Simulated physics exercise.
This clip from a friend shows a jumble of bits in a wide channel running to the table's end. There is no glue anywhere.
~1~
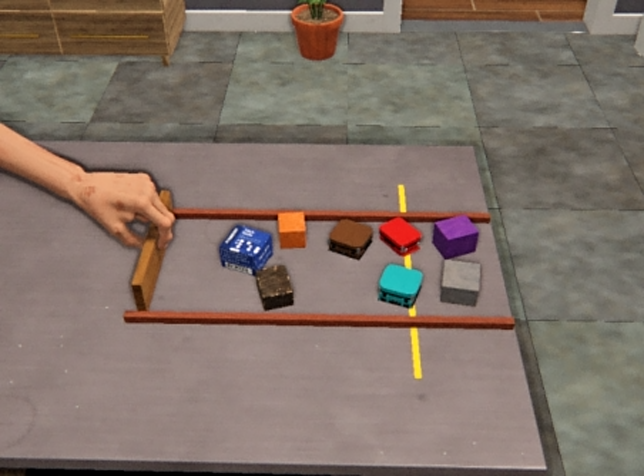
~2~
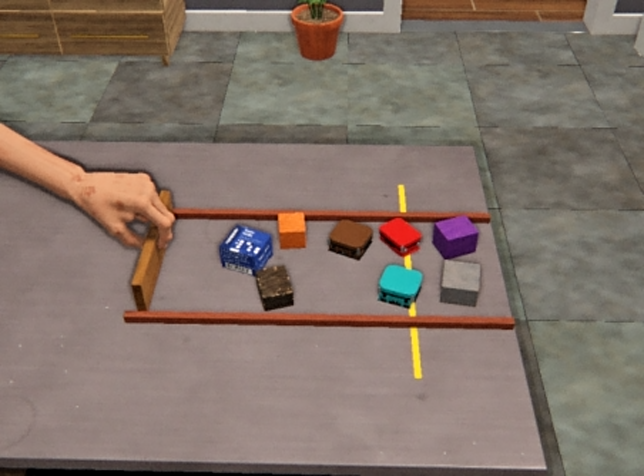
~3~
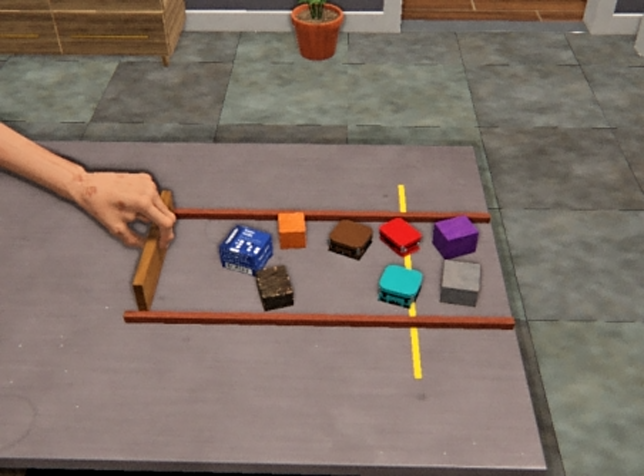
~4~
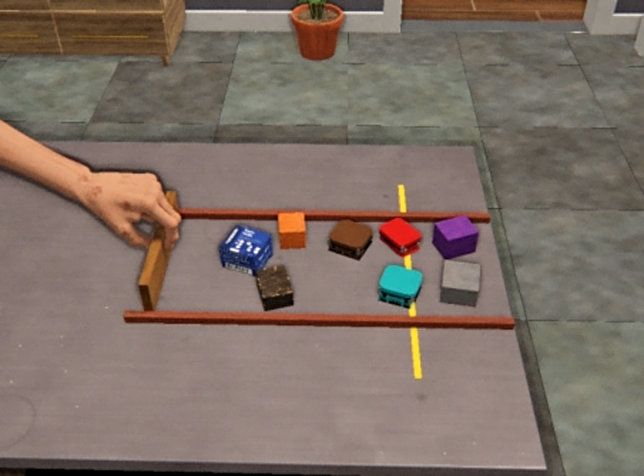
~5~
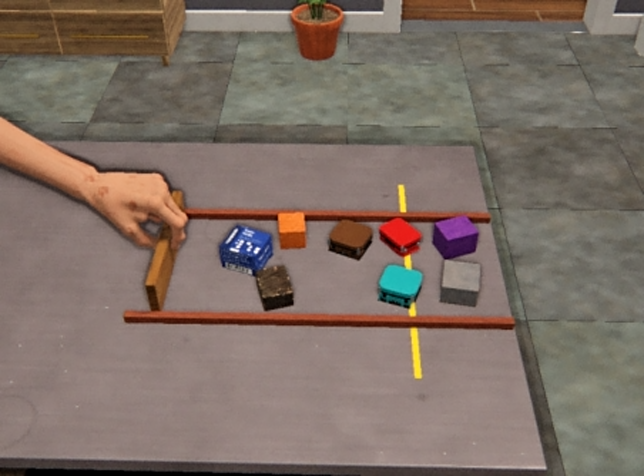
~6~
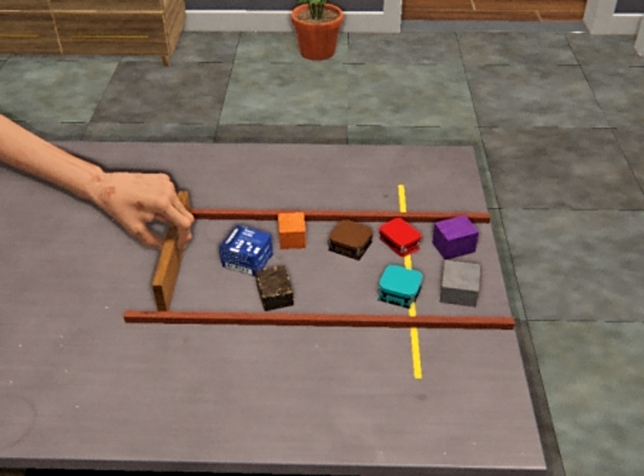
Wooden board held by a hand sliding slightly right between two rails, while the assorted blocks and small cases stay still.
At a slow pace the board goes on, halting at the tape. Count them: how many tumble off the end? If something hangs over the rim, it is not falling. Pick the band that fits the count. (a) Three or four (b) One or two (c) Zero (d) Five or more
b, one or two.
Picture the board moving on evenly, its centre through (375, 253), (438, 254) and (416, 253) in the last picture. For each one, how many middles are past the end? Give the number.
First 0, then 3, finally 2.
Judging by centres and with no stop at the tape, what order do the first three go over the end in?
Earliest first: The purple block, the grey block, the red case.
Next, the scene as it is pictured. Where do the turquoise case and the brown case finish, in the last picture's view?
The first comes to rest at (465, 289), and the second at (450, 237).
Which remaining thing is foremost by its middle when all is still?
Grey block.
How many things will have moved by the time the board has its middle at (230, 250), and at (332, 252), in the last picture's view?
First 1 and then 5.
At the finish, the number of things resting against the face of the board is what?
I count 3 of them.
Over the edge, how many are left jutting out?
Looks like 1 of them.
Soon after, none off yet; purple block at rest near (455, 238); grey block at rest near (460, 283); red case at rest near (400, 238).
In the end, the number that fall off is one or two; gone, purple block.
